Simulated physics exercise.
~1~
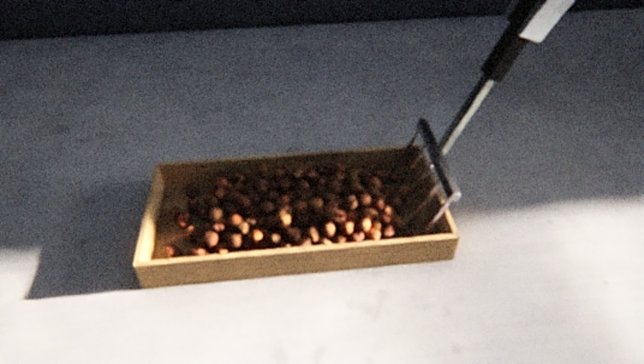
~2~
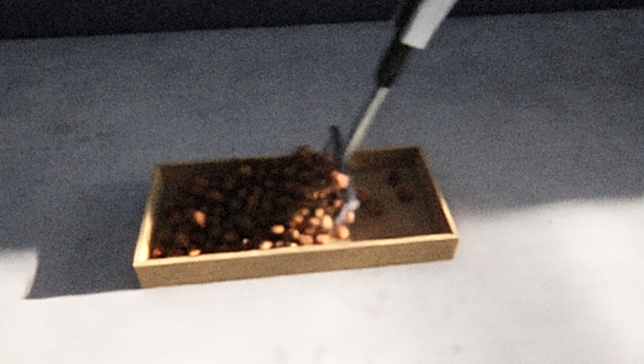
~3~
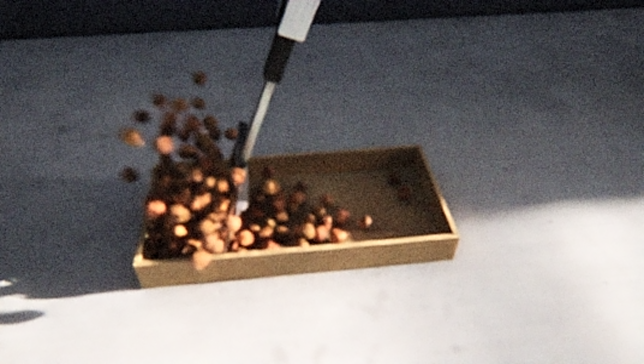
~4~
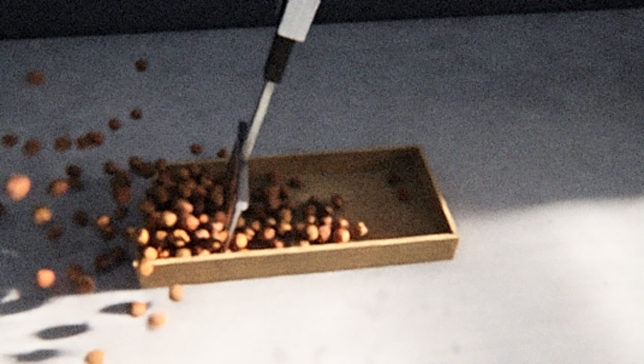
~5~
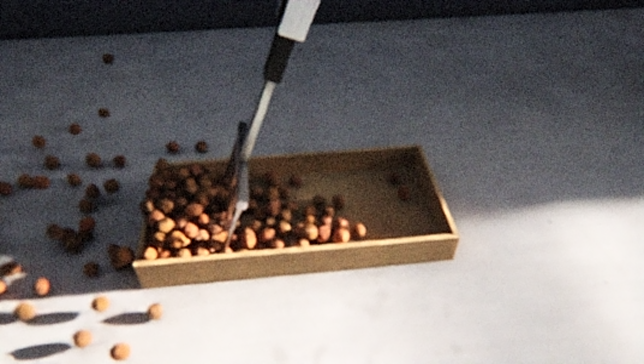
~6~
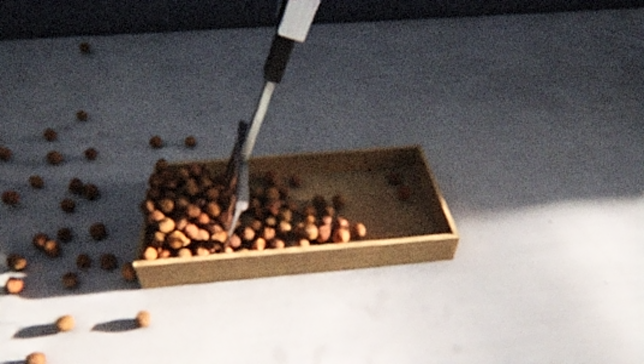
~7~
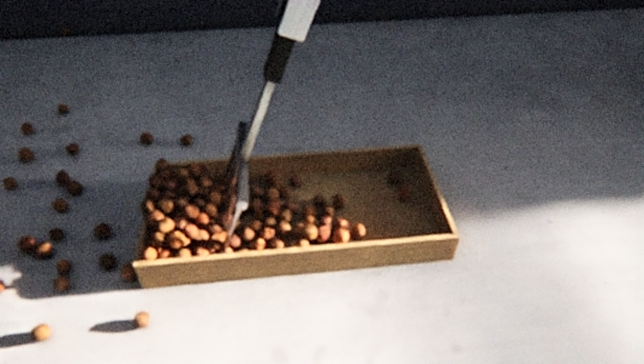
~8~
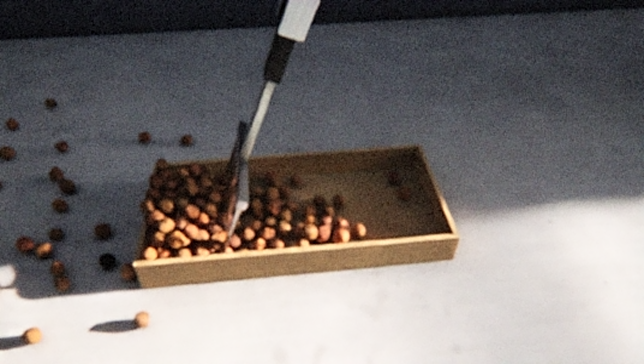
A dark-handled fork with a pale upper section reaches down from the top into a shallow, light wooden tray of round brown hazelnuts, seen from above at an angle on a grey table crossed by shadow and bright light. Starting at the right end, it sweeps left through the tray, bunching the nuts into a heap. Near the left end it stops abruptly, and many nuts fly up and over the wall. They drop and roll leftward across the table, while the tray stays put. Finally, most nuts lie heaped in the tray's left part around the still fork, with others scattered outside.
